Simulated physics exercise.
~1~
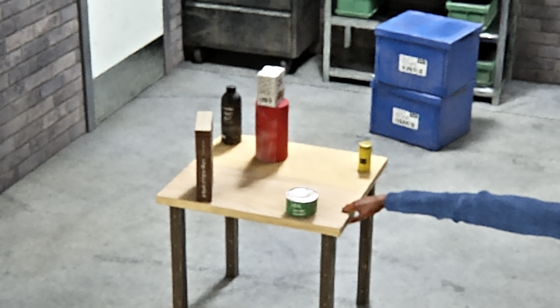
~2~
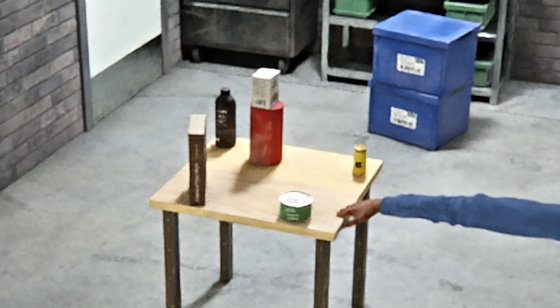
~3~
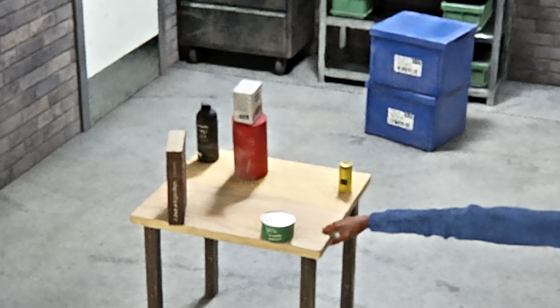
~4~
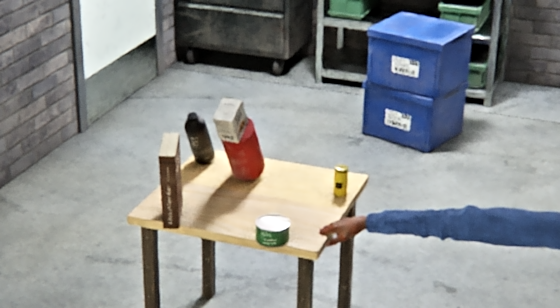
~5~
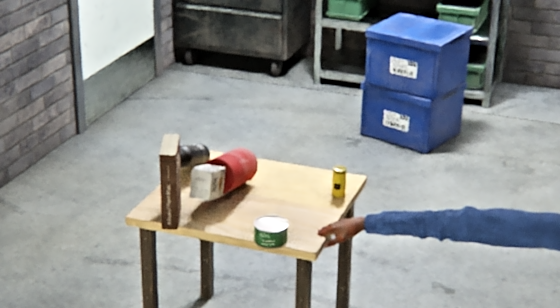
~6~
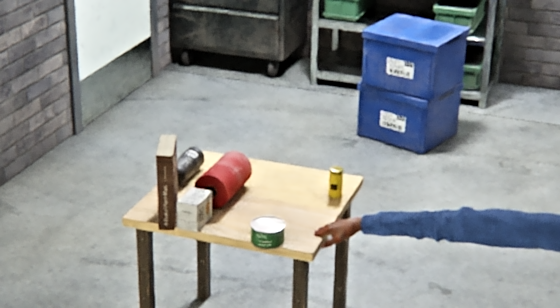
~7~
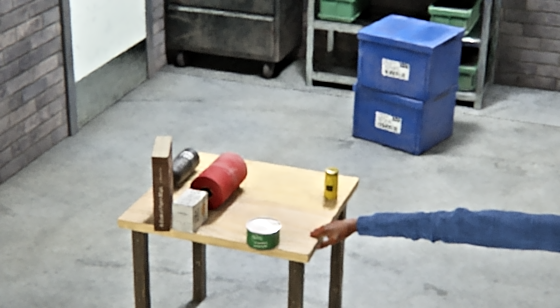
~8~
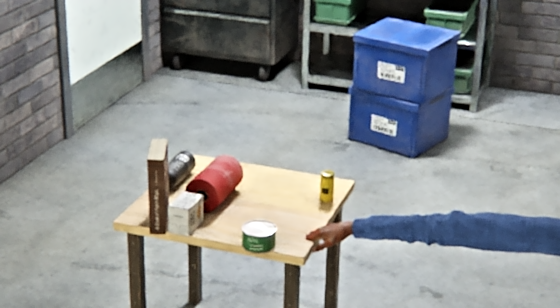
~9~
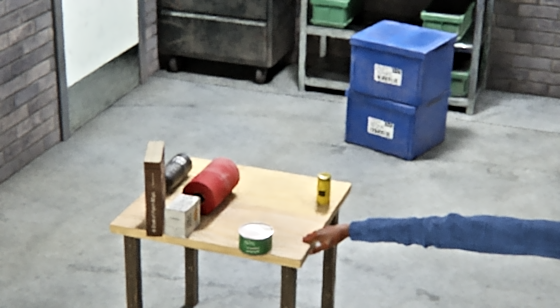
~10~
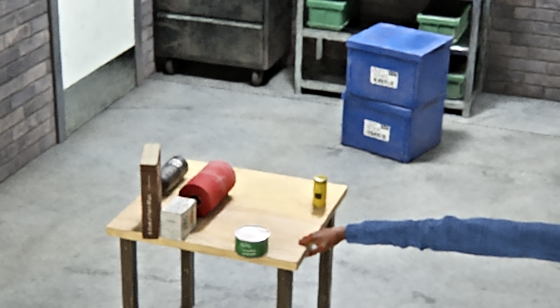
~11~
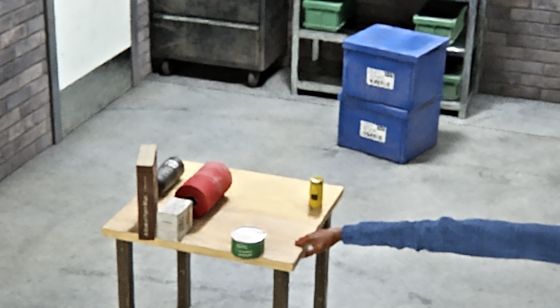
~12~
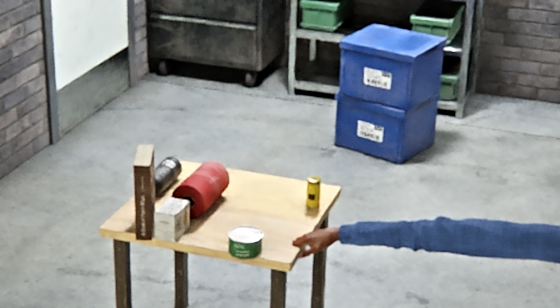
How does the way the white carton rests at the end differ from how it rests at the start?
At the start the white carton is upright on top of the red roll, but at the end it lies on its side on the table, beside the brown book.
